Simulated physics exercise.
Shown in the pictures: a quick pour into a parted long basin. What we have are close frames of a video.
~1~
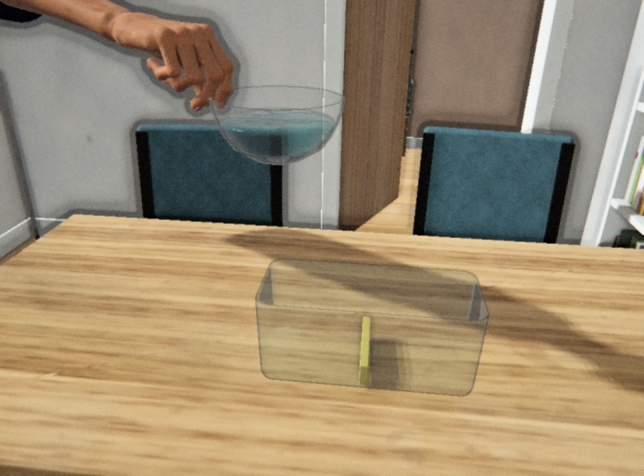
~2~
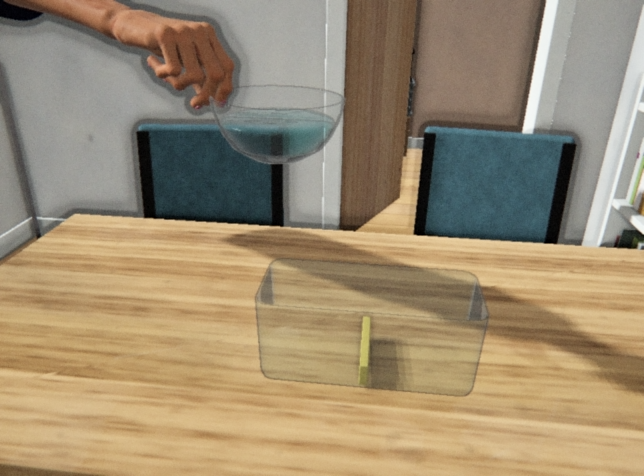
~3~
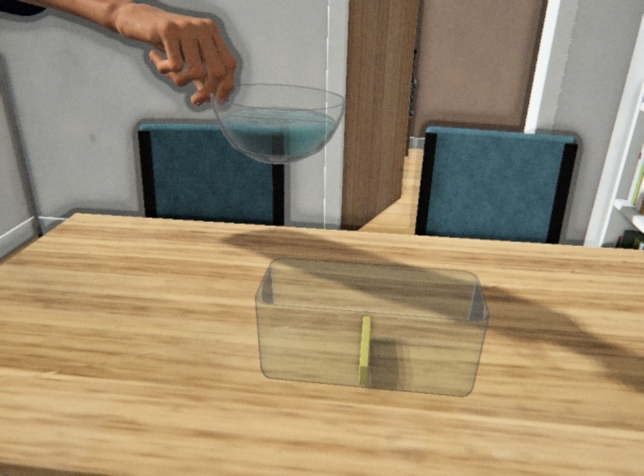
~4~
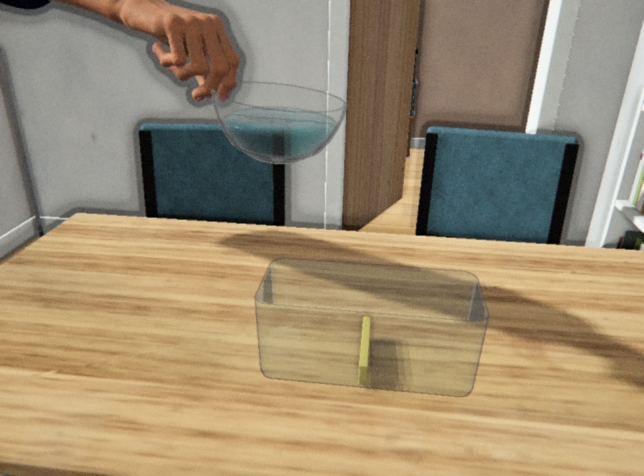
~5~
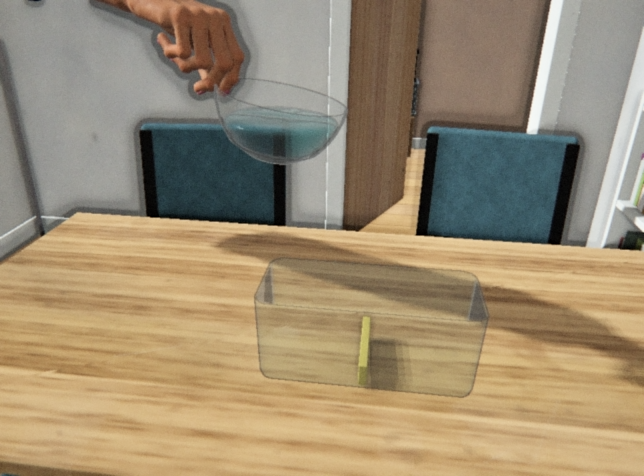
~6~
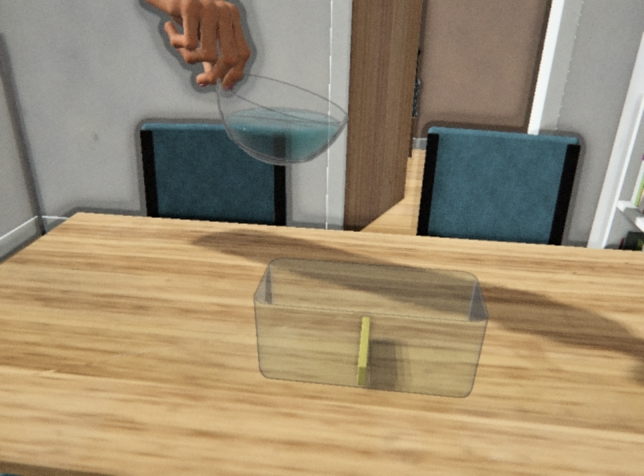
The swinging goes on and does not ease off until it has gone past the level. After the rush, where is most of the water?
The winner is the right compartment.
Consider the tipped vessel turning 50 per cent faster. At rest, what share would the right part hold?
Roughly 60 percent.
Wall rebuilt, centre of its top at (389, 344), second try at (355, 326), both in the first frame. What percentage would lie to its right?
Roughly 40 % and 80 %.
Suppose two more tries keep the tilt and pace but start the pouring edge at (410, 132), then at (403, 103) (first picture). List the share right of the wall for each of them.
One after the other: 90 %, 85 %.
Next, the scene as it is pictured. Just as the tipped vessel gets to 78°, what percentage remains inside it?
35 %.
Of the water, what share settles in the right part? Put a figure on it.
That is roughly 70 percent of it.
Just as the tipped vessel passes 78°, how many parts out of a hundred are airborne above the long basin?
Around 50 in a hundred.
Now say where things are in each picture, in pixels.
In the first picture, it leans 0°; its right rim is at (343, 101); the water meets the walls at (222, 116) and (336, 120); the long basin's rim runs from (264, 280) to (482, 296); the wall's top is at (366, 341).
In the second picture, it leans 1°; its right rim is at (344, 101); the water meets the walls at (222, 115) and (337, 121).
In the third picture, it leans 3°; its right rim is at (345, 104); the water meets the walls at (223, 114) and (337, 121).
In the fourth picture, it leans 6°; its right rim is at (346, 107); the water meets the walls at (224, 113) and (338, 122).
In the fifth picture, it leans 11°; its right rim is at (346, 113); the water meets the walls at (226, 113) and (339, 123).
In the sixth picture, it leans 16°; its right rim is at (347, 120); the water meets the walls at (228, 114) and (343, 124).
A moment on, the tilt is 78° and 34 per cent is still to pour, 1 is left of the wall and 13 right of it.
Next, the tilt is 113° and 0 per cent is still to pour, 26 is left of the wall and 69 right of it.
Then the tilt is 119° and 0 per cent is still to pour, 29 is left of the wall and 69 right of it.
Later the tilt is 119° and 0 per cent is still to pour, 29 is left of the wall and 69 right of it.
Finally, 30 per cent lies left of the wall, 69 right of it and 2 outside.
